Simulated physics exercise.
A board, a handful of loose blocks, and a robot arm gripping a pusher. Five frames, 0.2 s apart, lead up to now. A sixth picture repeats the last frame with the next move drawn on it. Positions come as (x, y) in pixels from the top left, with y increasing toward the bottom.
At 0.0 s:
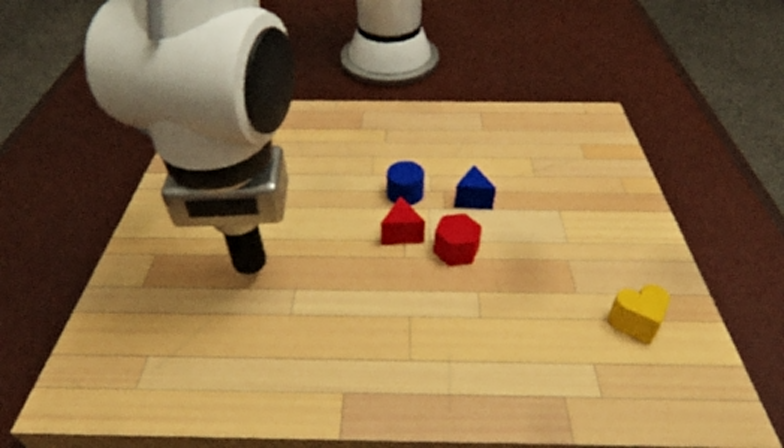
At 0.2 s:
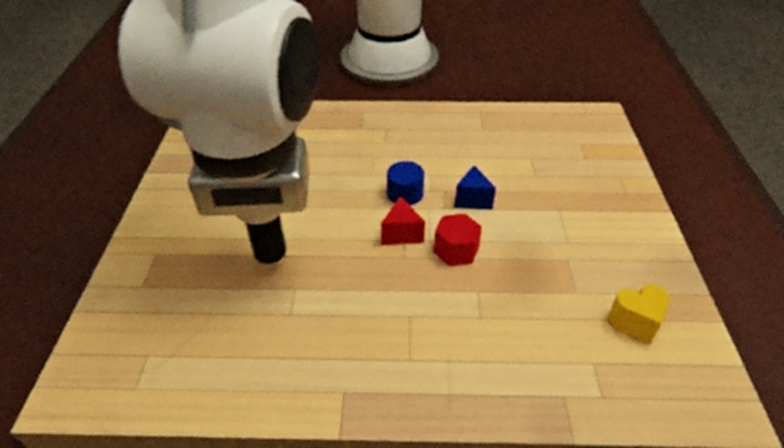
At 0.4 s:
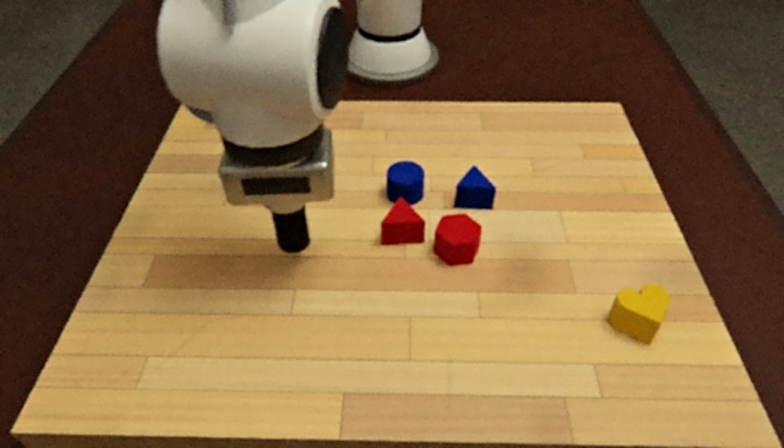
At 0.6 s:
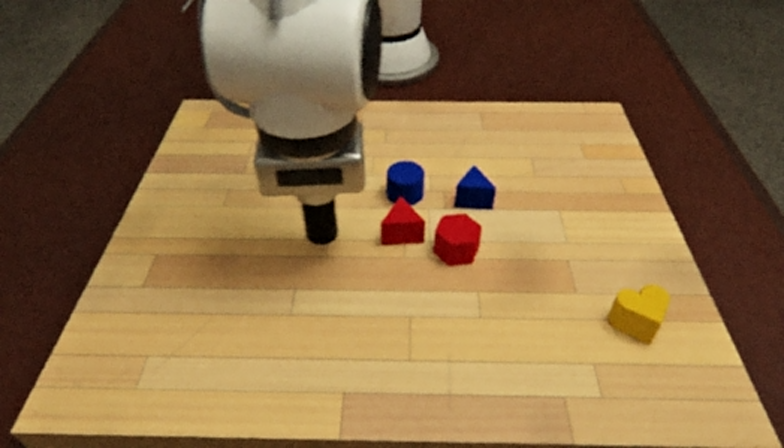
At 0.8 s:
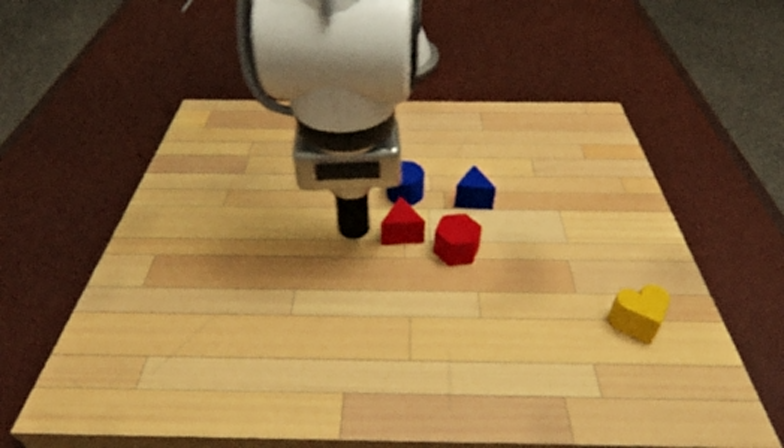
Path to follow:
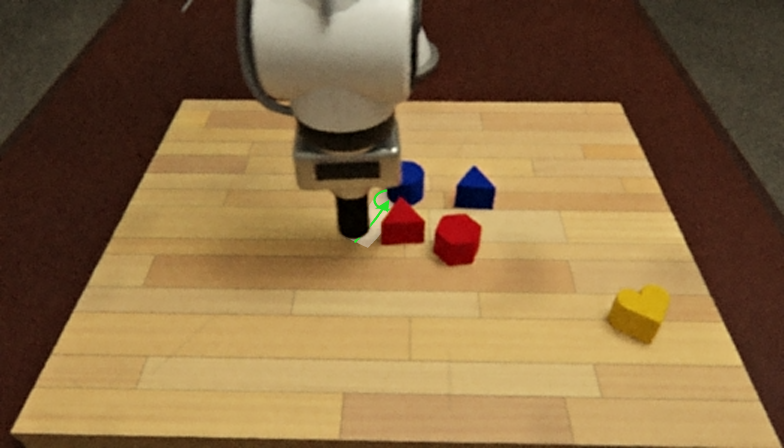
Robot arm with a black pusher gliding steadily right across a wooden table, nearing the red triangular block among motionless blocks.
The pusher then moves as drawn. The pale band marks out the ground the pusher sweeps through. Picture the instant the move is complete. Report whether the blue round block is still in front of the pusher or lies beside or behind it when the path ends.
In front, still.
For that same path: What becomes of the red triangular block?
It's unmoved.
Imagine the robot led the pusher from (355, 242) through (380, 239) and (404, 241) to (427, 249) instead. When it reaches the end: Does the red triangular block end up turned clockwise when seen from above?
No
The drawn path runs from (355, 242) over (374, 221) to (389, 200).
What follows on the original path. Halfway along, pusher (374, 207); nothing pushed yet.
At the end, pusher (389, 186); red triangular block not moved; blue round block (415, 164).
